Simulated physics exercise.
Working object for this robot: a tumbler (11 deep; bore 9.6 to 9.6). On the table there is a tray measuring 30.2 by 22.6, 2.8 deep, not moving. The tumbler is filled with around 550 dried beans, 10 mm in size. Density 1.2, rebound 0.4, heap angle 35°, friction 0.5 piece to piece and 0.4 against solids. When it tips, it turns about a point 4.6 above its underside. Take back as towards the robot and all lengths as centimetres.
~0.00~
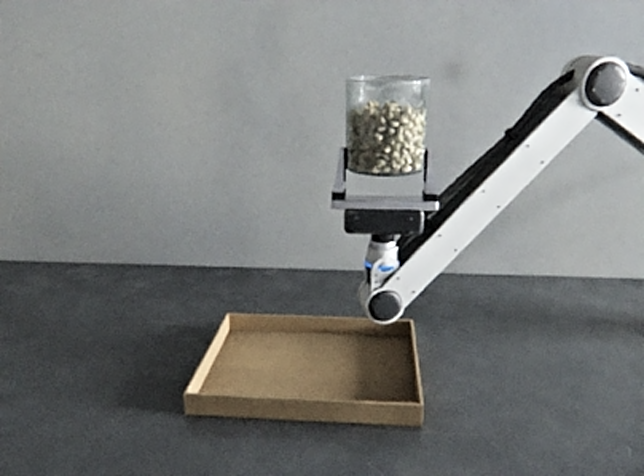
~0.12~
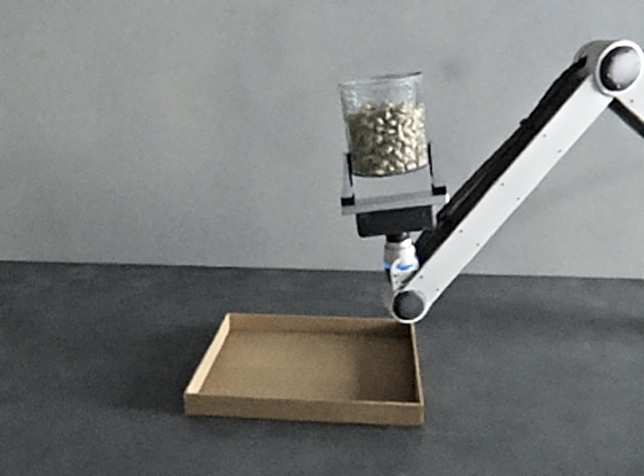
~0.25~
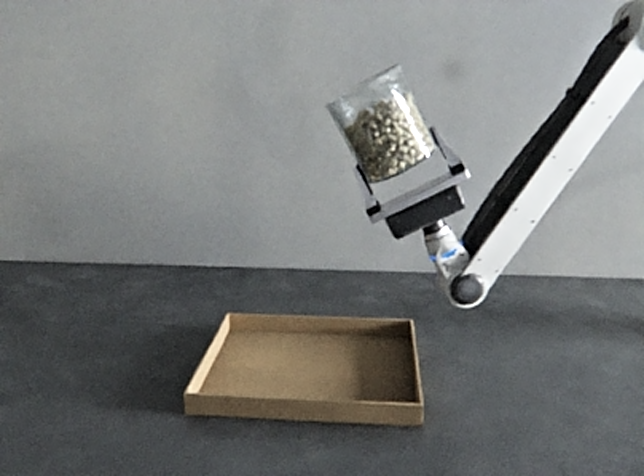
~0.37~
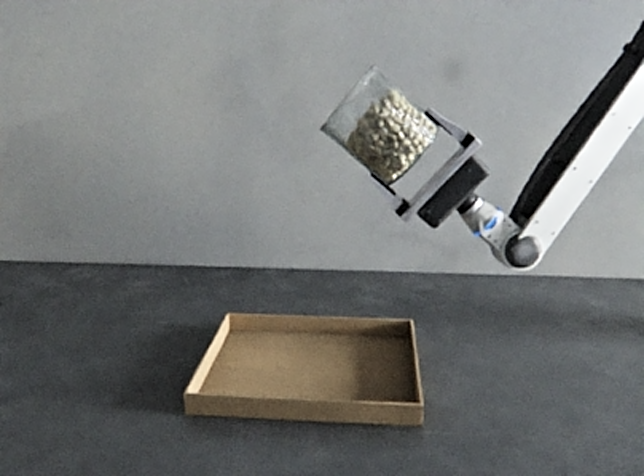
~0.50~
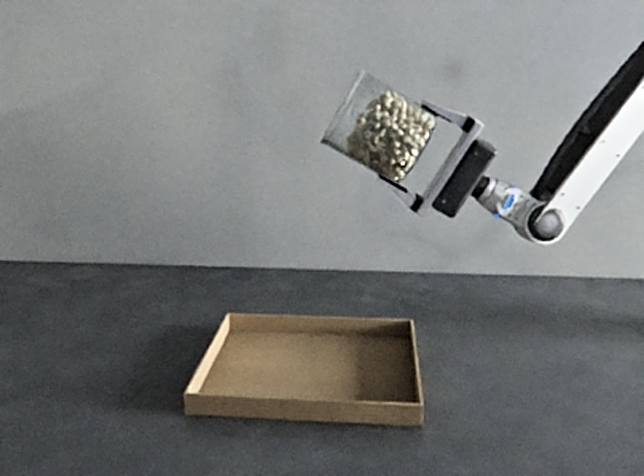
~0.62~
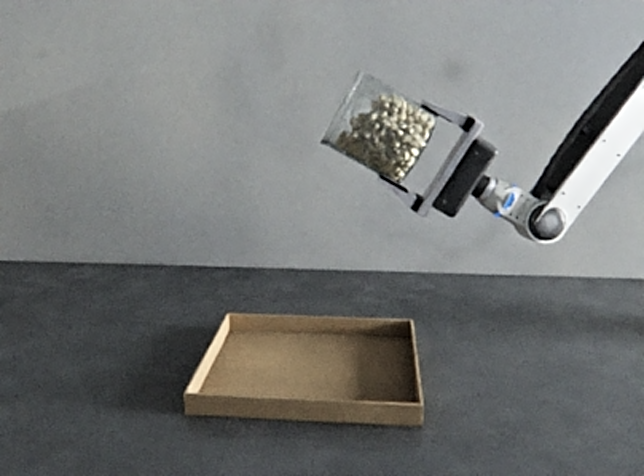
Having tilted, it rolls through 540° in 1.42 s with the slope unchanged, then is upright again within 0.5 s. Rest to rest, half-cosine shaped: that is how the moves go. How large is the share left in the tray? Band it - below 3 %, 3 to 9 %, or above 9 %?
My answer is below 3 %.
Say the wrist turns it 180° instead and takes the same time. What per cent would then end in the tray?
0 %.
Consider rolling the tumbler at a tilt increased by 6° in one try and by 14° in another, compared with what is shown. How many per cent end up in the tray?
About 5 and 15 per cent.
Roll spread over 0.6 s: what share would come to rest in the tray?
You'd be looking at some 0 per cent.
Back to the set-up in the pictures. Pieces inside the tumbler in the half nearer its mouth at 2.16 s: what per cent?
I'd put it at some 30 per cent.
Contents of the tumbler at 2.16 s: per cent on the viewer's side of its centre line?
Something like 55 per cent, give or take.
By 1.39 s, tipped 61°, highest piece 40 above the table; 553 in the tumbler.
By 2.16 s, tipped 53°, highest piece 40 above the table; 552 in the tumbler, 1 in the tray.
By 2.74 s, upright, highest piece 41 above the table; 552 in the tumbler, 1 in the tray.
By 3.44 s, upright, highest piece 41 above the table; 552 in the tumbler, 1 in the tray.
Final count, 552 in the tumbler, 1 in the tray. That is 0 % in the tray.
